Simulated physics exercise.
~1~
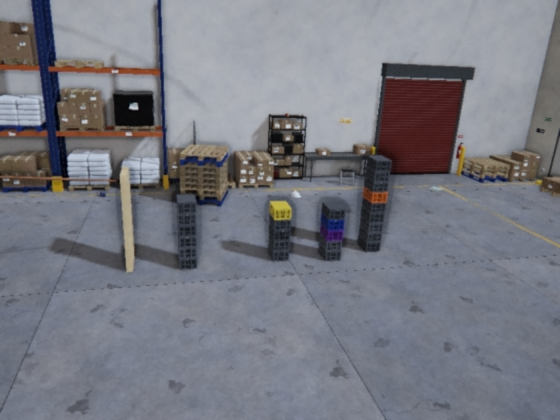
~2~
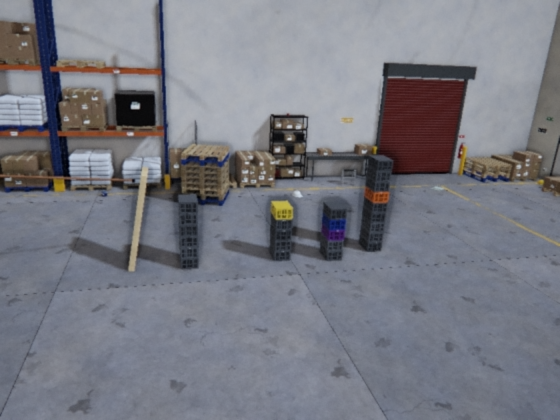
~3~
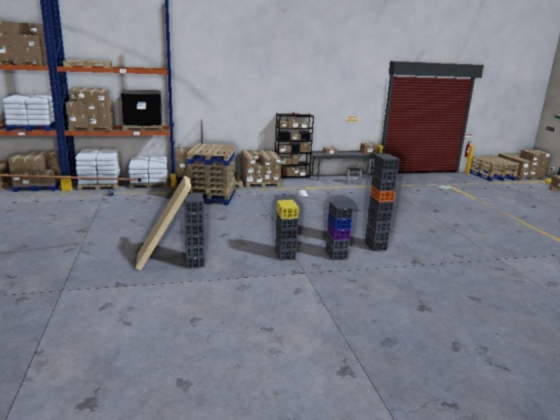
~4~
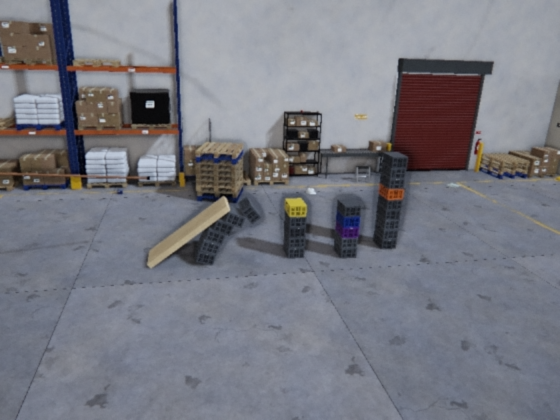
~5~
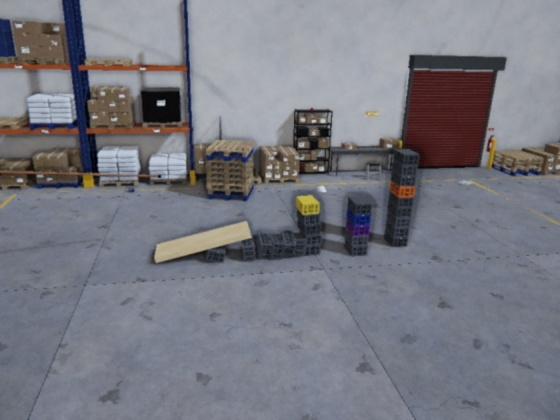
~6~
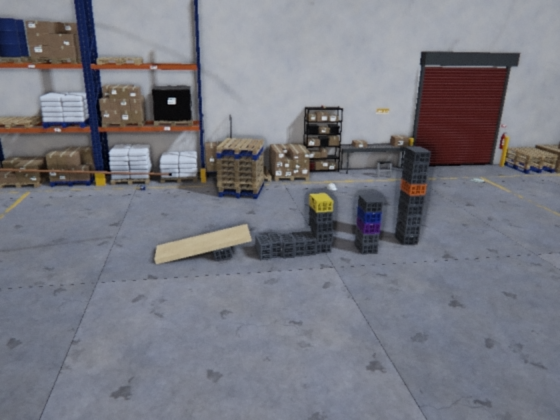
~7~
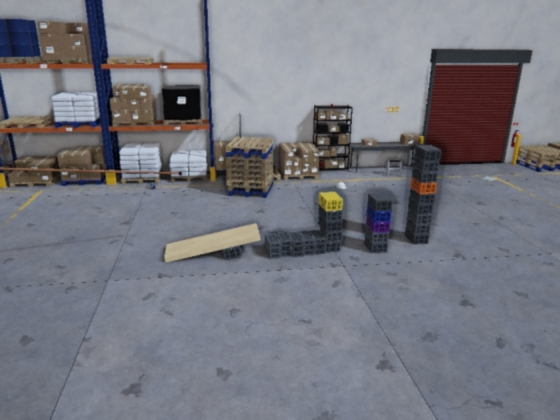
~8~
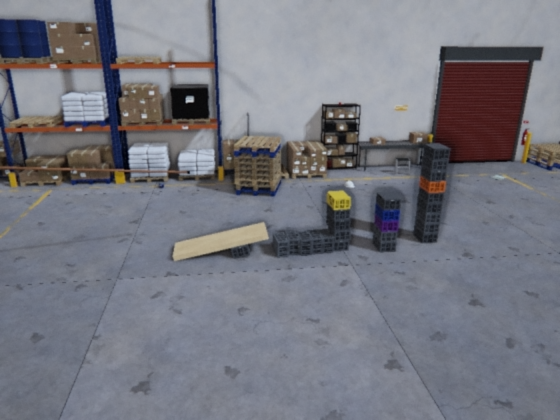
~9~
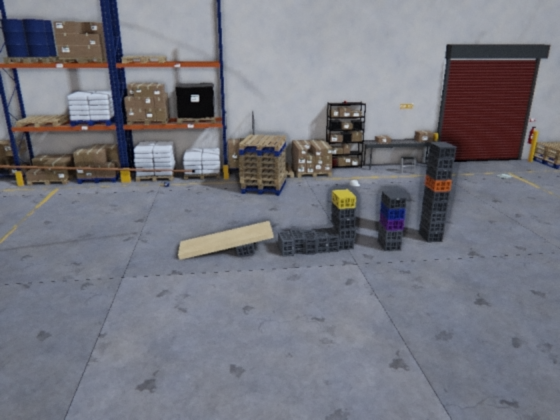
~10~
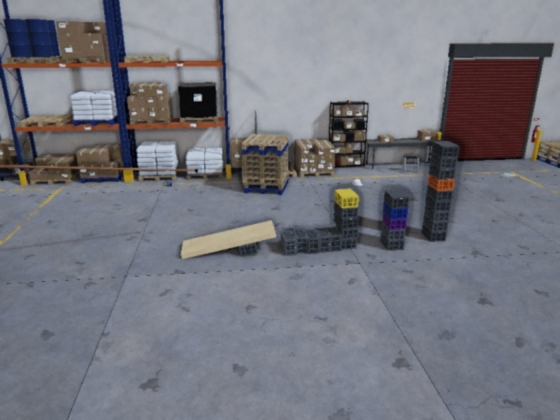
A leaning board topples the nearest crate stack, while the stacks with coloured crates stay standing.
